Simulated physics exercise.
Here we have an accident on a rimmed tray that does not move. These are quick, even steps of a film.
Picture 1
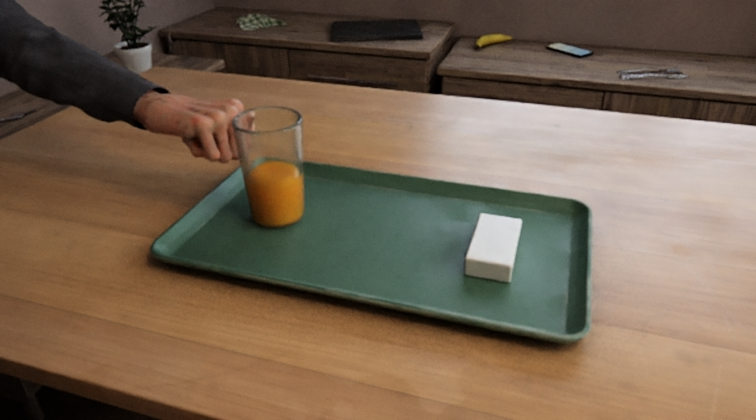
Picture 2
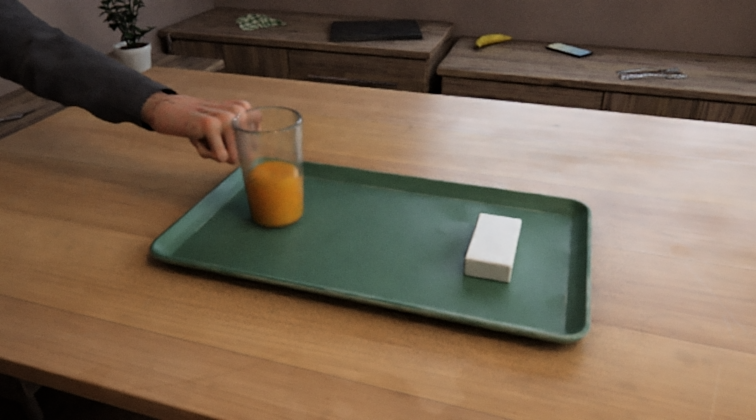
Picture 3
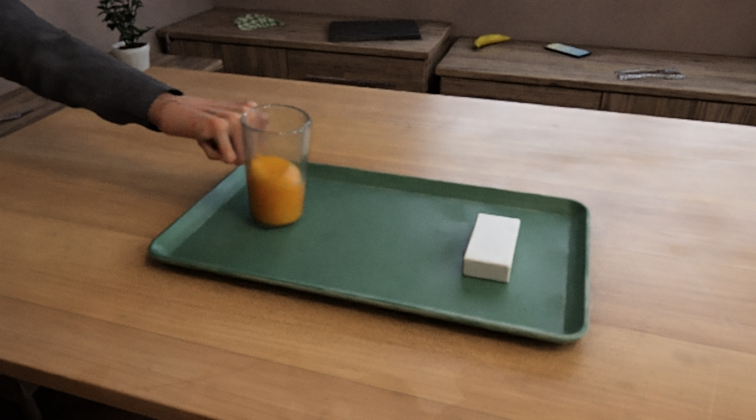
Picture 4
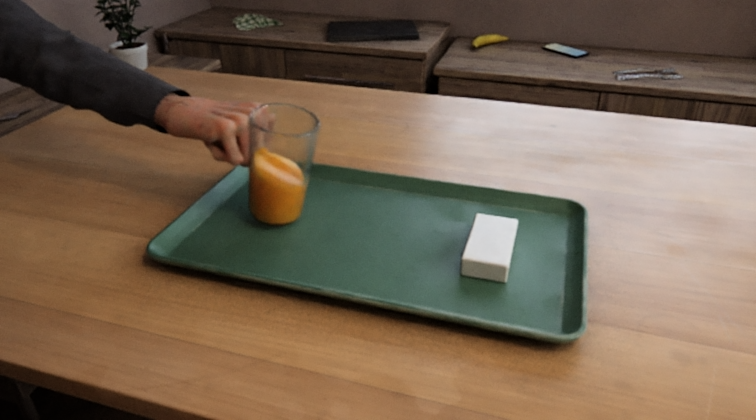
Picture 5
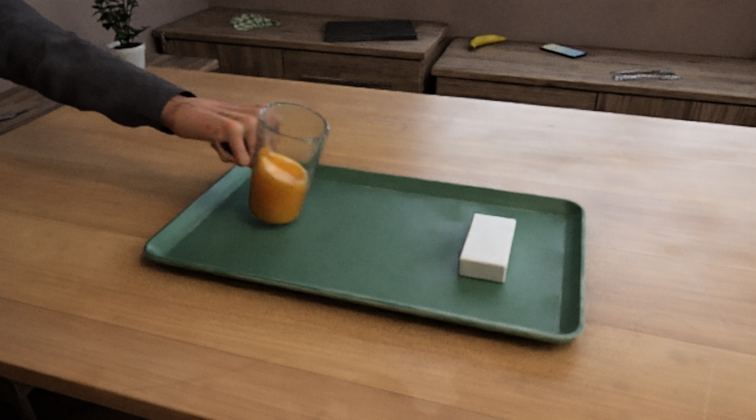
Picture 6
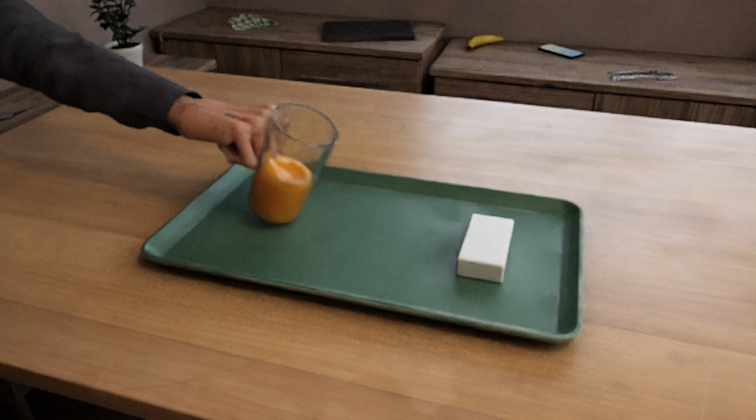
At the start, a glass of orange juice stands upright on the left of a green tray, with a hand beside it and a white block to the right. The hand then pushes the glass's upper part rightward, and it leans steadily further while the juice shifts inside and the block stays put.
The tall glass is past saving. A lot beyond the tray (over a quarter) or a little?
As it turns out, under a quarter gets off the tray.
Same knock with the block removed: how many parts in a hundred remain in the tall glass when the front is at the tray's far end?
Roughly 45 in a hundred.
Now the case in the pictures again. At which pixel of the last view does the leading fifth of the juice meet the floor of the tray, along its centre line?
Around (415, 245).
A moment on, the tall glass is falling and 100 per cent is in the glass, 0 on the tray and 0 above or beyond its rim.
Next, the tall glass lies on its side and 88 per cent is in the glass, 4 on the tray and 8 above or beyond its rim.
Then the tall glass lies on its side and 46 per cent is in the glass, 37 on the tray and 17 above or beyond its rim.
Later the tall glass lies on its side and 24 per cent is in the glass, 67 on the tray and 10 above or beyond its rim.
At rest 94 per cent is held by tray and glass, 6 is off the tray.
